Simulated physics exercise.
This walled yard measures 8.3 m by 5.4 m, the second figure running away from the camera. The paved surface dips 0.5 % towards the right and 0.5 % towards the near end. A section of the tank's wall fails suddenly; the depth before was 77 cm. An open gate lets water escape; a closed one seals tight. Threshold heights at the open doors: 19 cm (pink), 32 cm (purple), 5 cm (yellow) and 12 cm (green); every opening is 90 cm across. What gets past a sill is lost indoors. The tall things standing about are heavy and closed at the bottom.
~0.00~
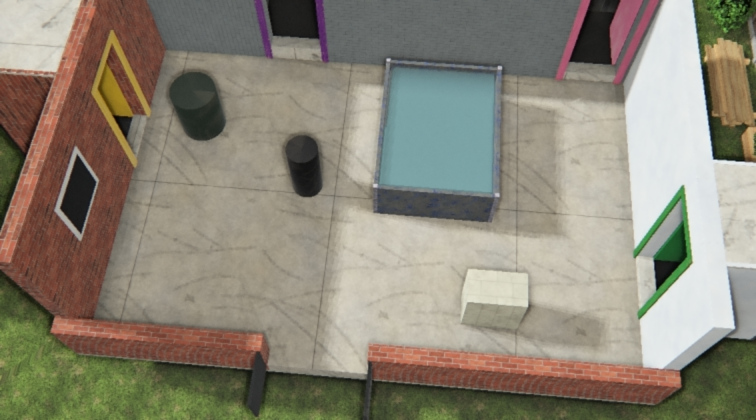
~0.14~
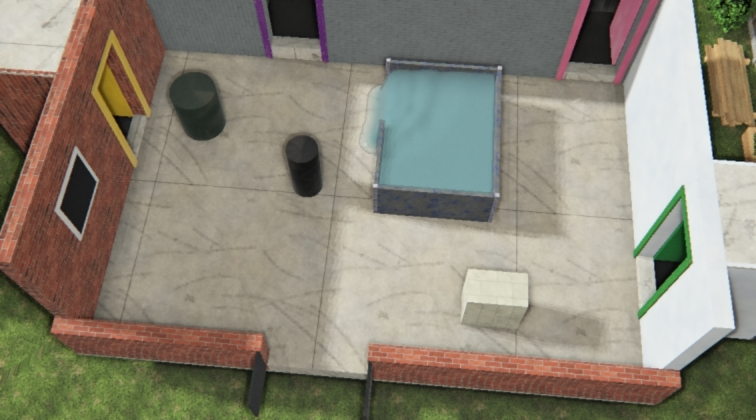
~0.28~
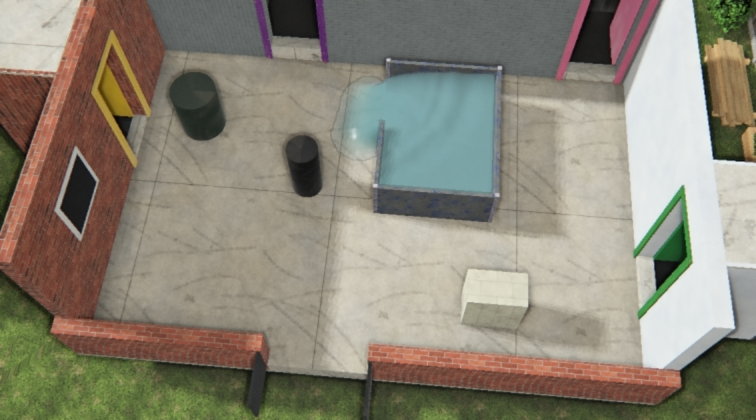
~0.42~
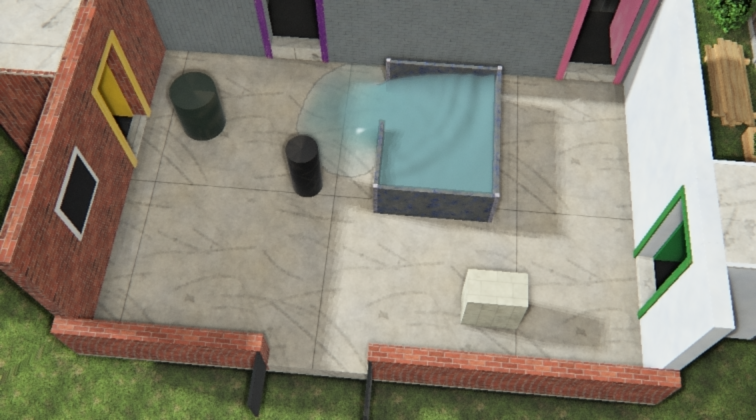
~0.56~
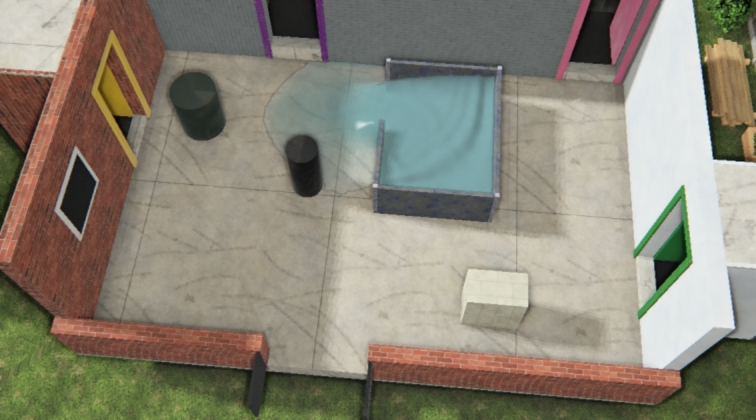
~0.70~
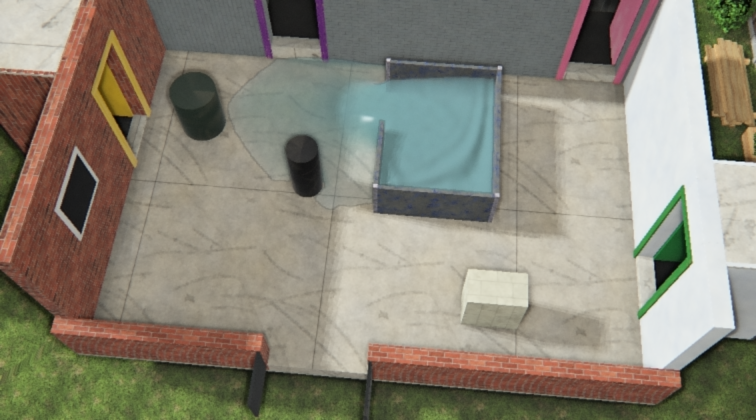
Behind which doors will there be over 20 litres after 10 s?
Door by door: At the pink door it keeps below the limit; at the purple door it stays under the limit; at the yellow door it exceeds the limit; at the green door it stays under the limit.
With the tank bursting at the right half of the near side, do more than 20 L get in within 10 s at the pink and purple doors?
Then: Pink below, purple under.
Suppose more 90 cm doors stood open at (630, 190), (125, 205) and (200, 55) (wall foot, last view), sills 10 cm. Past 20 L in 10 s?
In turn: Below, above, past it.
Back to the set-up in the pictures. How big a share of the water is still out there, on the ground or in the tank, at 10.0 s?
Roughly 90 in a hundred.
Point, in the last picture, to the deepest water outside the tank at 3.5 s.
Near (105, 323).
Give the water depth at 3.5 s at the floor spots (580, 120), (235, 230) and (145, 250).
In that order: 0, 1 and 14 cm.
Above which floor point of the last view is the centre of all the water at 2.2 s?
Near (339, 134).
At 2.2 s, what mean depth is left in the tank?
Roughly 41 cm on average.
After 1.4 s water covers 25 % of the floor and is deepest (46 cm) near (165, 57); pink door not reached, purple door 27 cm at the sill, 0 L in, yellow door not reached, green door not reached.
After 2.2 s water covers 30 % of the floor and is deepest (53 cm) near (161, 73); pink door not reached, purple door 23 cm at the sill, 0 L in, yellow door 17 cm at the sill, 1 L in, green door not reached.
After 3.5 s water covers 40 % of the floor and is deepest (40 cm) near (105, 323); pink door not reached, purple door 15 cm at the sill, 0 L in, yellow door 16 cm at the sill, 43 L in, green door not reached.
After 6.0 s water covers 70 % of the floor and is deepest (22 cm) near (106, 278); pink door 1 cm at the sill, 0 L in, purple door 16 cm at the sill, 0 L in, yellow door 9 cm at the sill, 111 L in, green door not reached.
After 10.0 s water covers 90 % of the floor and is deepest (16 cm) near (632, 381); pink door 2 cm at the sill, 0 L in, purple door 8 cm at the sill, 0 L in, yellow door 4 cm at the sill, 122 L in, green door 11 cm at the sill, 2 L in.
